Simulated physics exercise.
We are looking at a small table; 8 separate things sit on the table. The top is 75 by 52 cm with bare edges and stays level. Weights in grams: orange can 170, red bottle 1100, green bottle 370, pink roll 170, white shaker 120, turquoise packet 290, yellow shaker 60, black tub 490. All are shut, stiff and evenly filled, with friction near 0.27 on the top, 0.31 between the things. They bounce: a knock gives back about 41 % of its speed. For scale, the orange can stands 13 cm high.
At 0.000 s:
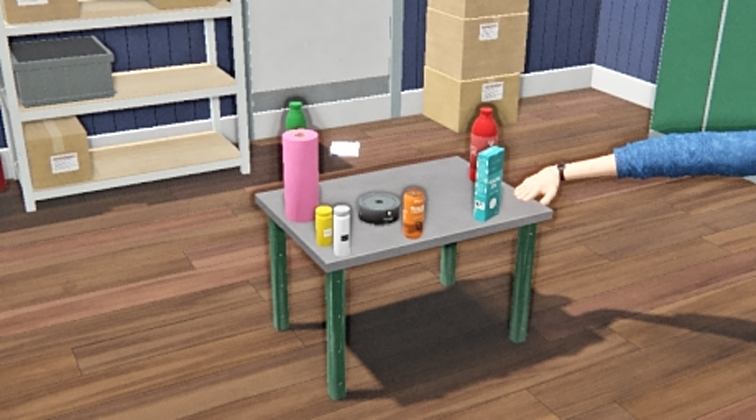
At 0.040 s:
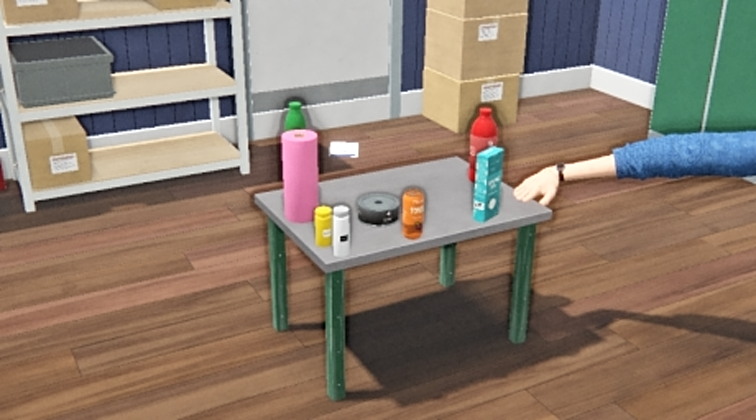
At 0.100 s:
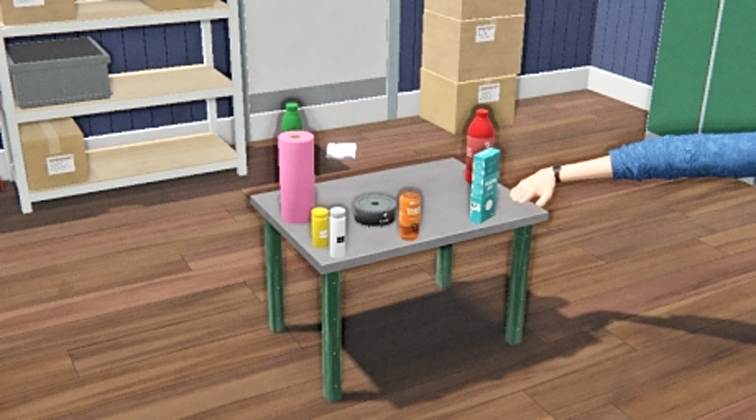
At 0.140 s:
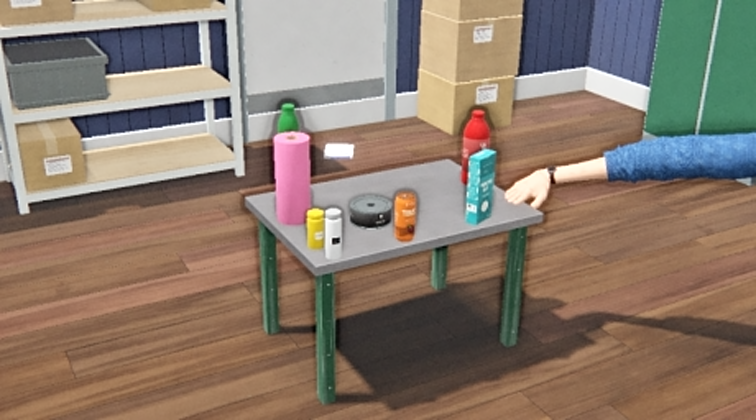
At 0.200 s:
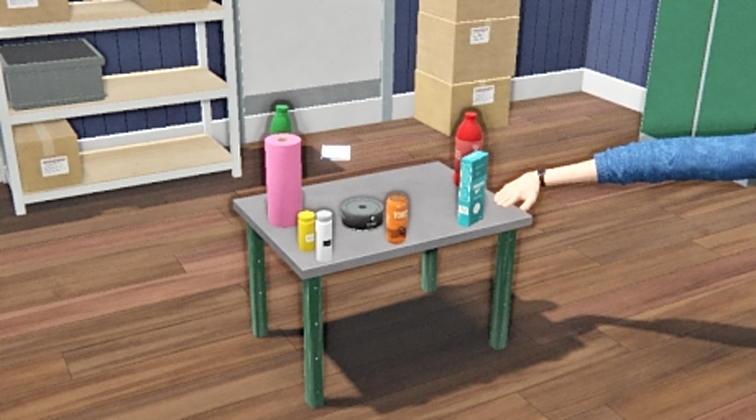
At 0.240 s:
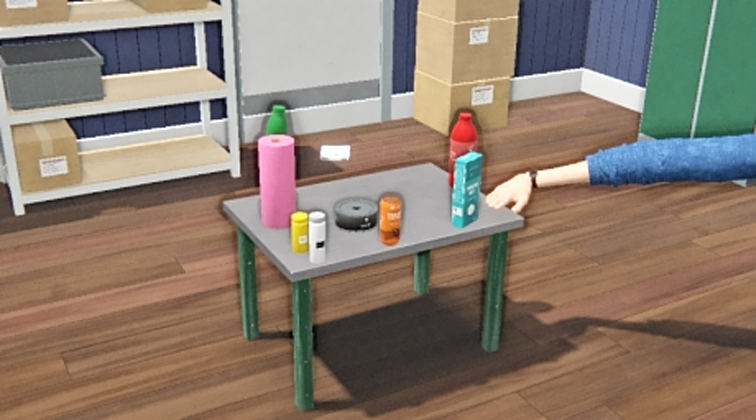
A small grey table with green legs stands on a wooden floor, seen from slightly above, with shelves, stacked boxes and a green cabinet behind. A pink roll and green bottle stand left, yellow and white shakers in front, a black tub and orange can mid-table, a turquoise packet and red bottle right. A blue-sleeved arm at the right edge pushes the table gradually left, carrying everything along.
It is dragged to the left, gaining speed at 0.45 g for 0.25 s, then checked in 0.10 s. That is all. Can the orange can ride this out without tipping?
The orange can stays upright.
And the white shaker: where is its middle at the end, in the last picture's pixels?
Near (259, 251).
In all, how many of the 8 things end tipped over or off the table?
That comes to 2.
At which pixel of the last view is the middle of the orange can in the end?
At about (338, 232).
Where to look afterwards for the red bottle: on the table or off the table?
The red bottle ends off the table.
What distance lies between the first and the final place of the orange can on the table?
About 1 cm.
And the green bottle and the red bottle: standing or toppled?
The green bottle topples; the red bottle falls over.
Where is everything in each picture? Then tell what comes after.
Orange can (414, 215), in the first picture.
Pink roll (301, 177); white shaker (341, 232), in the second picture.
Turquoise packet (485, 186); yellow shaker (320, 228), in the third picture.
Table shifted 1 cm; black tub (371, 213), in the fourth picture.
Table shifted 4 cm; pink roll (284, 181) shifted 2 cm, in the fifth picture.
Table shifted 7 cm; orange can (391, 221) shifted 3 cm; white shaker (317, 238) shifted 3 cm, in the sixth picture.
Around 0.34 s, table shifted 17 cm; red bottle now off the table; orange can shifted 6 cm near (371, 225); green bottle at 27° to upright.
Around 0.54 s, table shifted 19 cm; green bottle on its side; red bottle shifted 4 cm.
Around 1.04 s, table shifted 19 cm; red bottle now off the table; green bottle on its side; turquoise packet shifted 2 cm.
Finally (1.4 s), off the table and tipped over, red bottle; on their side or leaning hard on the table, green bottle; the other 6 still in place (within 5 cm). Final places as that camera would see them, orange can near (338, 232).
